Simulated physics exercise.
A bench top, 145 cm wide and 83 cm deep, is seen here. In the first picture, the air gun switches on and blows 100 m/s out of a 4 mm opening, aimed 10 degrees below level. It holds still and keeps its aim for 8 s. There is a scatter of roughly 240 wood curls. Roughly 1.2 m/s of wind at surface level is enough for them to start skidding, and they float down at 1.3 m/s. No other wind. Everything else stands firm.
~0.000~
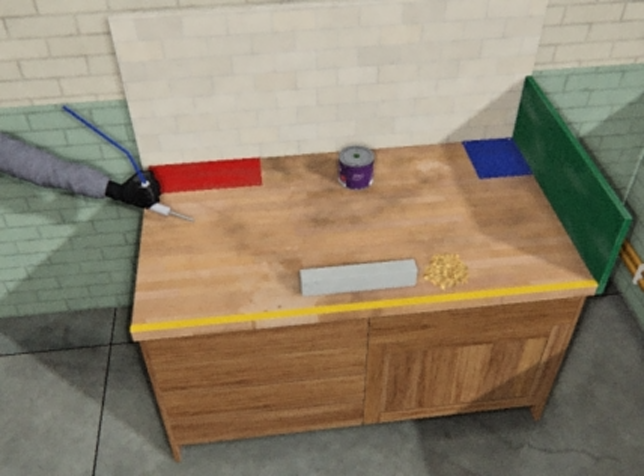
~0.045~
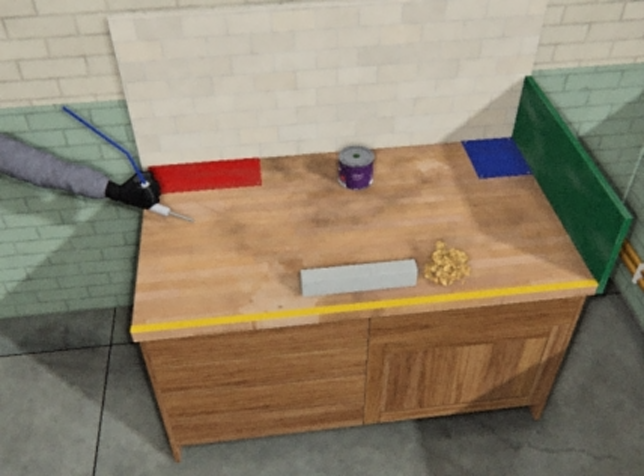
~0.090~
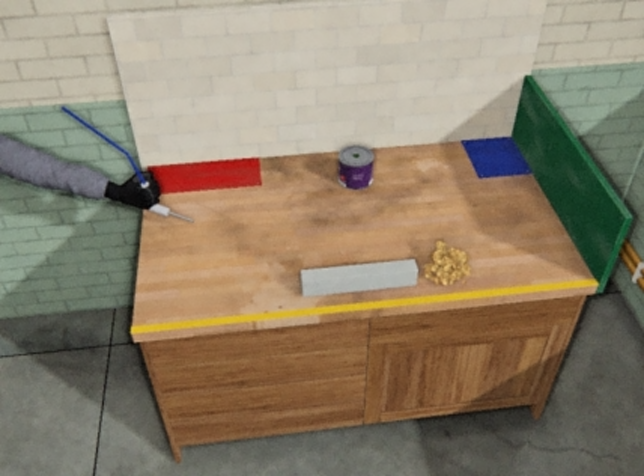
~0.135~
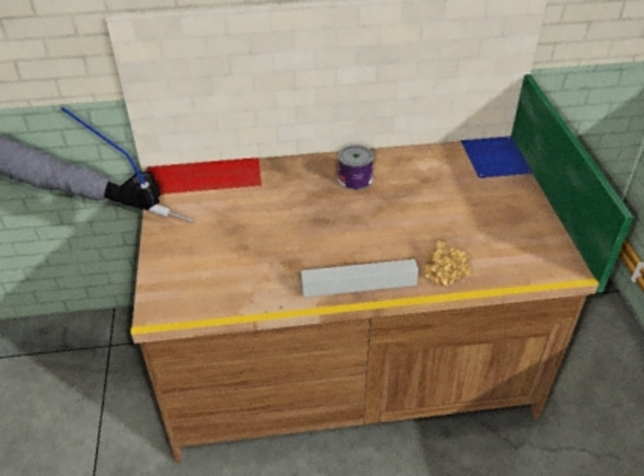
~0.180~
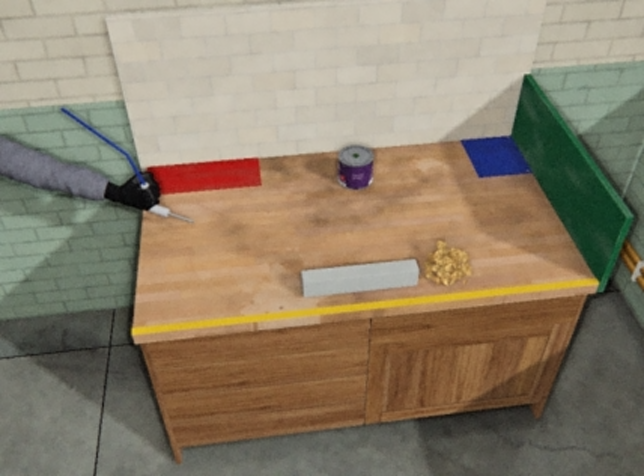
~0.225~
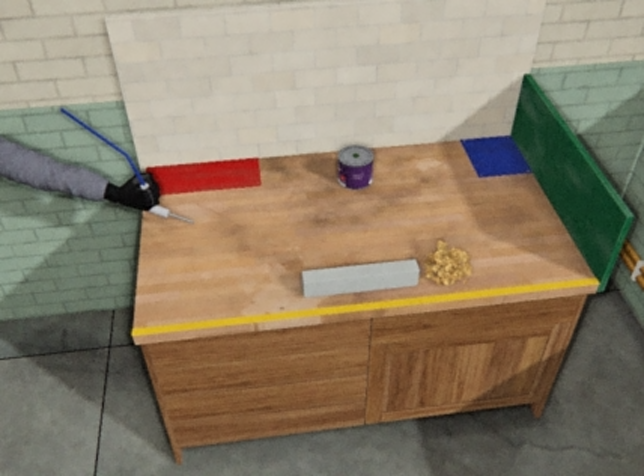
Pale wood curls barely shifting in a small heap beside a plank while a gloved hand holds an air gun still over a bench top.
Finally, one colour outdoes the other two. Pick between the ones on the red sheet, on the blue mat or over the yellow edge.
The biggest group is at yellow.
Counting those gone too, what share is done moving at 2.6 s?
Estimate: Close to 70 %.
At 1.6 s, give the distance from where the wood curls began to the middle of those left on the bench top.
Roughly 15 cm.
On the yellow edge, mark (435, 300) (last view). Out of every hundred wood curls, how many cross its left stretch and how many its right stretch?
Estimate: Left ~ 0 %; right ~ 70 %.
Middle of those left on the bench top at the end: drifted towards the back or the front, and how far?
Shift: Frontward, approx. 5 cm.
After 1.6 s, 40 % are on the move or not yet settled, 0 % are on the blue mat, 58 % over the yellow edge and 0 % on the red sheet; the middle of those still in play is near (499, 282).
After 2.6 s, 32 % are on the move or not yet settled, 0 % are on the blue mat, 62 % over the yellow edge and 0 % on the red sheet; the middle of those still in play is near (499, 282).
After 4.4 s, 27 % are on the move or not yet settled, 1 % are on the blue mat, 66 % over the yellow edge and 0 % on the red sheet; the middle of those still in play is near (499, 282).
After 8.0 s, at the end, 1 % are on the blue mat, 68 % over the yellow edge and 0 % on the red sheet; the middle of those still in play is near (499, 282).
